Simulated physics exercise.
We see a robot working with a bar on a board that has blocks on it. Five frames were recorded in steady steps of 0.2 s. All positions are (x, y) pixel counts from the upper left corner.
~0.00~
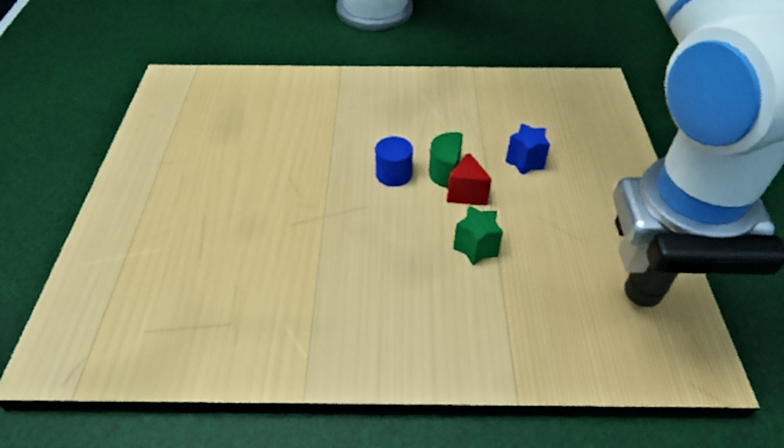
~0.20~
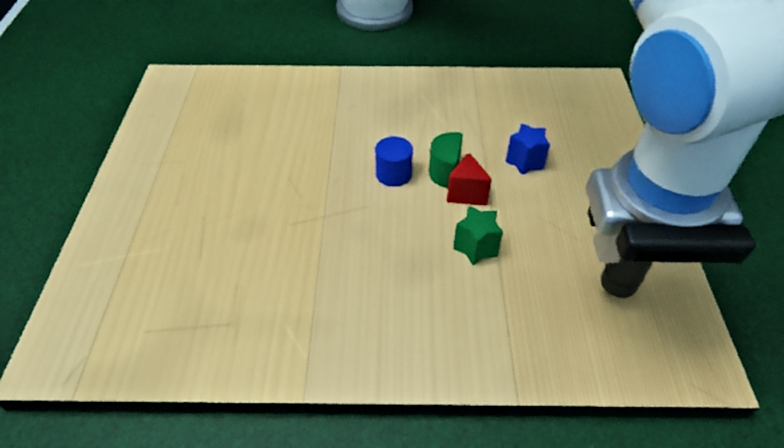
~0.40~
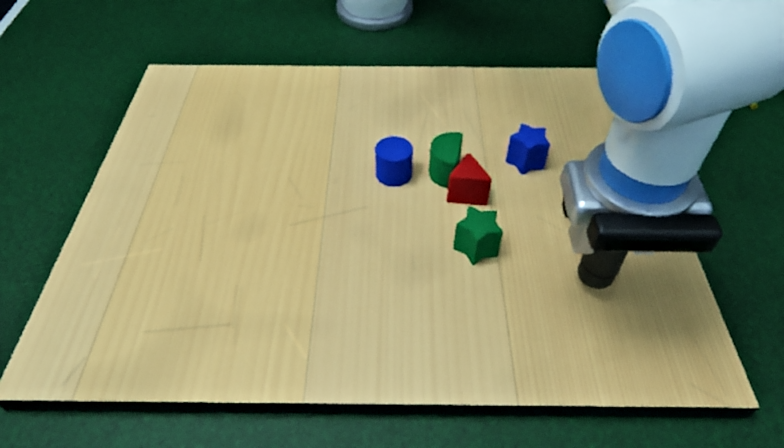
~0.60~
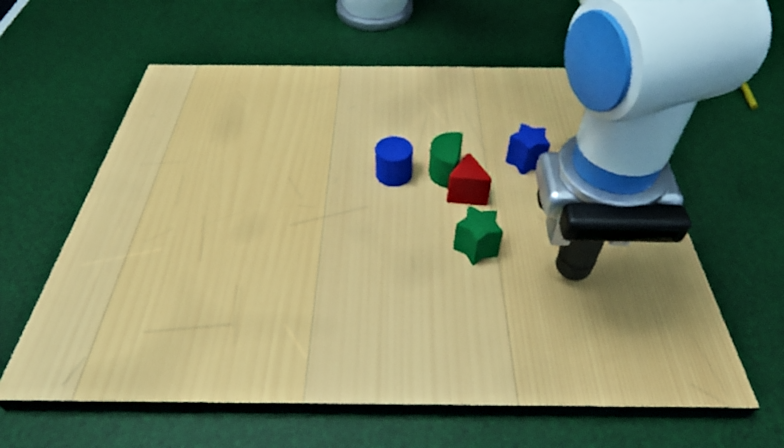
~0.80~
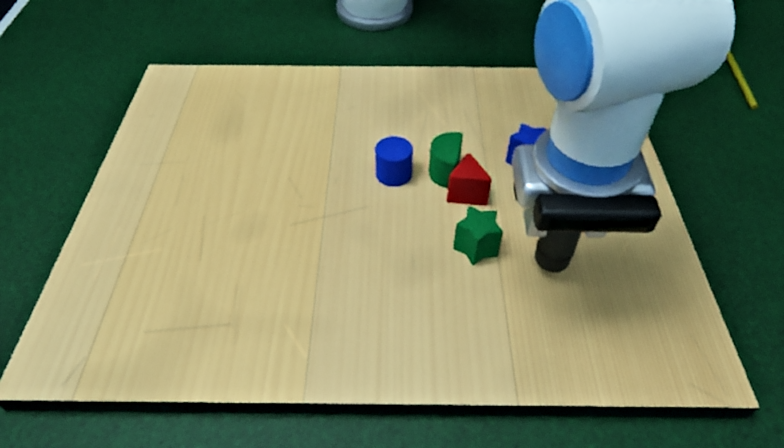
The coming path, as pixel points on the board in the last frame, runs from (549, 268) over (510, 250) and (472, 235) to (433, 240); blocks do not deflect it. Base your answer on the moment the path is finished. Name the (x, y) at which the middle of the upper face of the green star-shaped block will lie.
It will end up at (403, 223).
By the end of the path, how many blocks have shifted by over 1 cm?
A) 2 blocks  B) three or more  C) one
C: One.
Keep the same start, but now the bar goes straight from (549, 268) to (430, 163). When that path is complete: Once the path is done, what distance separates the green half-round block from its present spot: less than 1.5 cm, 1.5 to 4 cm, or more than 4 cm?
The answer is over 4 cm.
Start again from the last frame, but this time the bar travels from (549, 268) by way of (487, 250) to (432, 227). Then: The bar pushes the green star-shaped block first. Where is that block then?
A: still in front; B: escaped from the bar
That would be A.
The first path, step by step. One third of the way, bar (511, 241); nothing pushed yet.
Two thirds of the way, bar (473, 226); green star-shaped block (443, 216).
At the end, bar (434, 231); red triangular piece not moved; green star-shaped block (403, 223), turned 15° anticlockwise.
